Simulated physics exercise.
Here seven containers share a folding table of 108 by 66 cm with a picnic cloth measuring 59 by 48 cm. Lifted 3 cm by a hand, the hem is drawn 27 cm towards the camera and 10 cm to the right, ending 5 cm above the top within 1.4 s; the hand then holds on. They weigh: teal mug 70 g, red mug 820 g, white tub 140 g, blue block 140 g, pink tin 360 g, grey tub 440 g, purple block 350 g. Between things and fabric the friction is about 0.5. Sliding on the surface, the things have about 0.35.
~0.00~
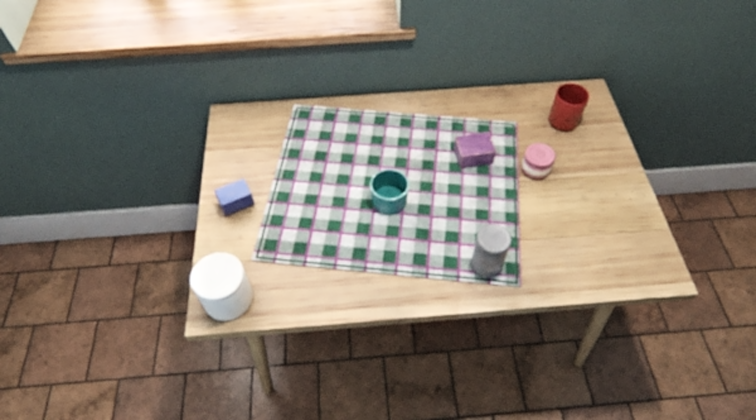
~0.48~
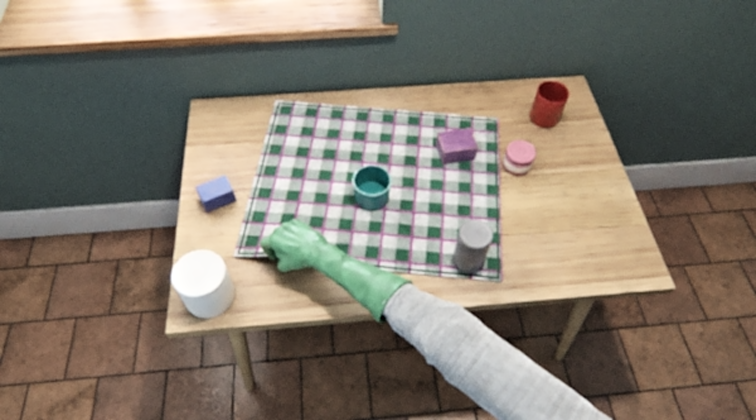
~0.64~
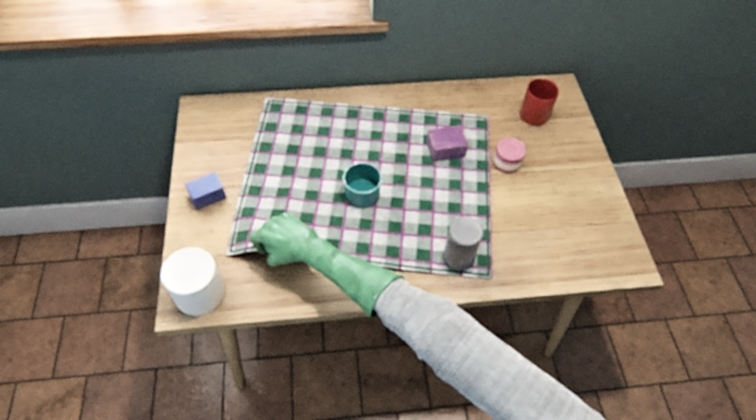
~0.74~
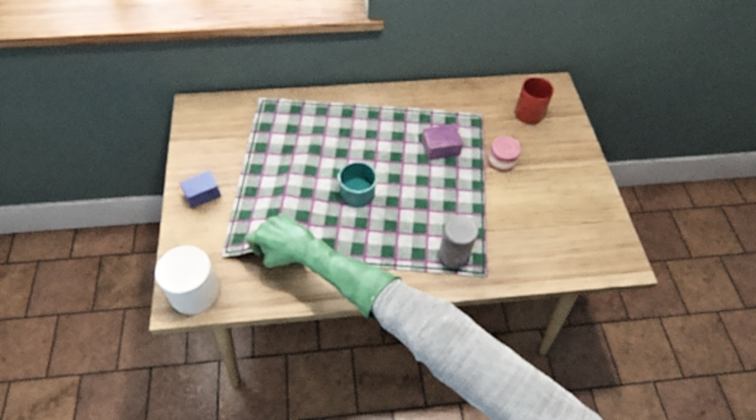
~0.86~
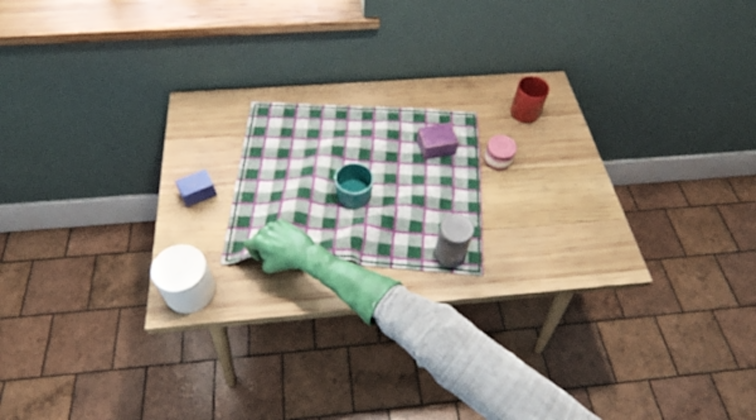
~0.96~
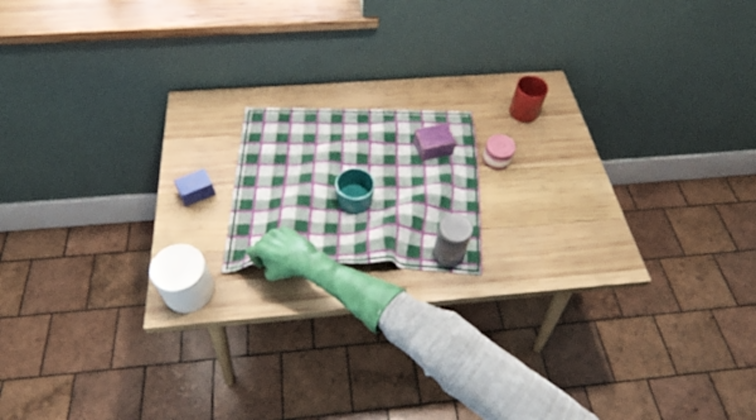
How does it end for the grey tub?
I think it's fine.
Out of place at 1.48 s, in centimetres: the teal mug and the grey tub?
I'd put the teal mug at some 15 centimetres and the grey tub at some 0 centimetres.
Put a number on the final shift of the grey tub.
The grey tub ends 4 cm from where it began.
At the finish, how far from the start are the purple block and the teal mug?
I'd put the purple block near 15 centimetres and the teal mug near 20 centimetres.
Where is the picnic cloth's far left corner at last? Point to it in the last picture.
(207, 203), roughly.
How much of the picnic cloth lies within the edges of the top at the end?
Around 85 percent.
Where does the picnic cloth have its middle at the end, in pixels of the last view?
It sits near (351, 244) in pixels.
At 1.2 s, 100 % of the picnic cloth is still over the top; teal mug 8 cm off its start, purple block 3 cm off its start.
At 1.5 s, 95 % of the picnic cloth is still over the top; teal mug 13 cm off its start, purple block 7 cm off its start.
At 1.8 s, 90 % of the picnic cloth is still over the top; grey tub 2 cm off its start at (452, 234), teal mug 18 cm off its start at (357, 241), purple block 12 cm off its start at (407, 162).
At 2.0 s, 85 % of the picnic cloth is still over the top; grey tub 4 cm off its start, teal mug 20 cm off its start, purple block 14 cm off its start.
At 3.6 s, 85 % of the picnic cloth is still over the top; grey tub 4 cm off its start at (450, 242), teal mug 20 cm off its start at (356, 248), purple block 14 cm off its start at (403, 167).
